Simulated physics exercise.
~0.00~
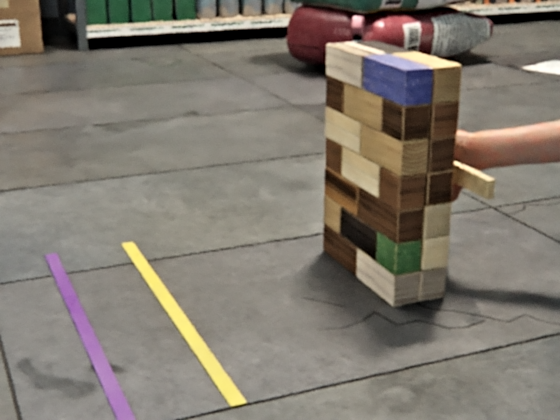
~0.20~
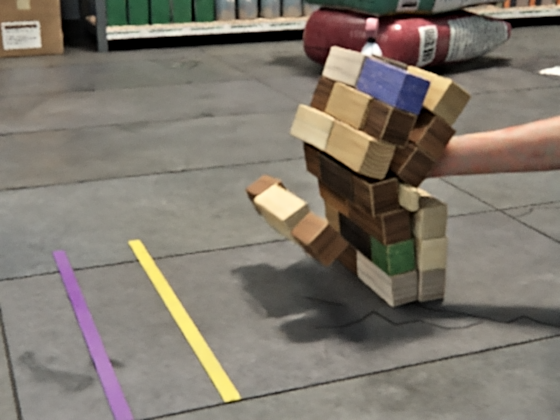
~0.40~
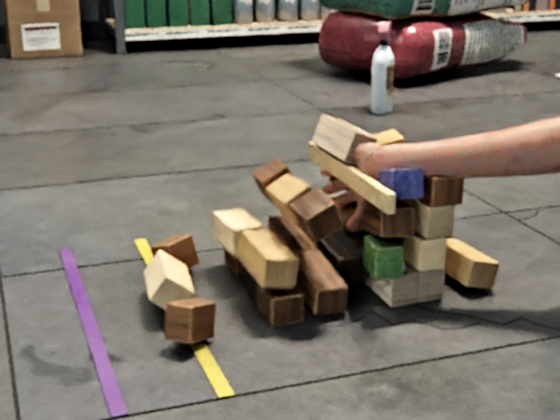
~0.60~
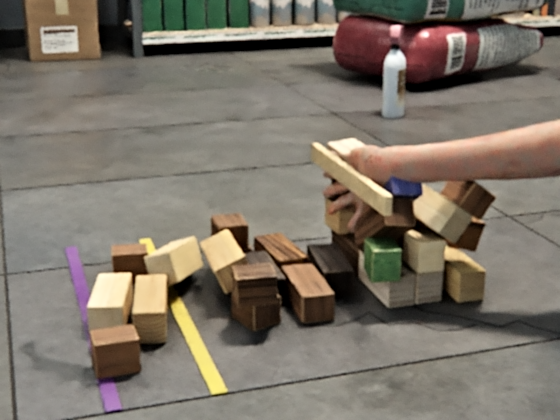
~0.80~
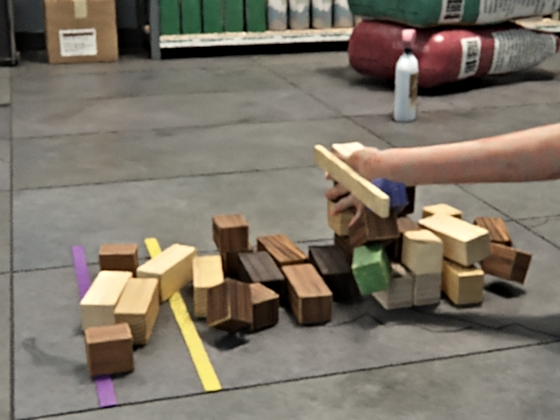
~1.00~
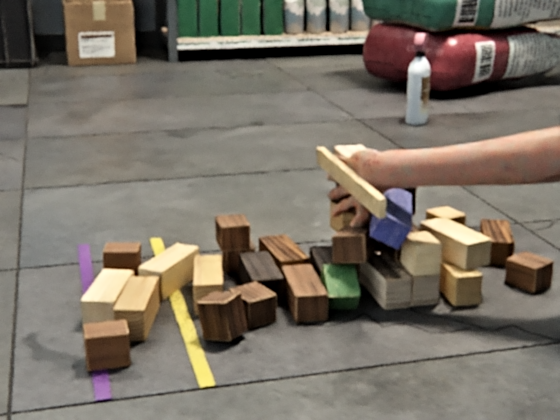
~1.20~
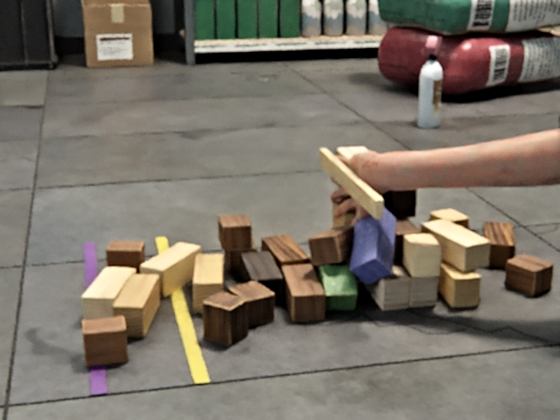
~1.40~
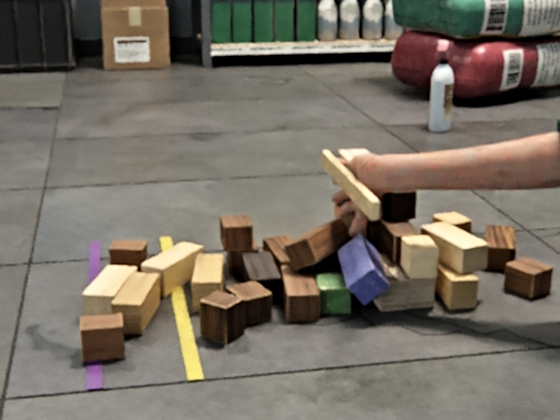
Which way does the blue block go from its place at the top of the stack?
The blue block moves down as the stack collapses, and it ends leaning low among the fallen blocks.
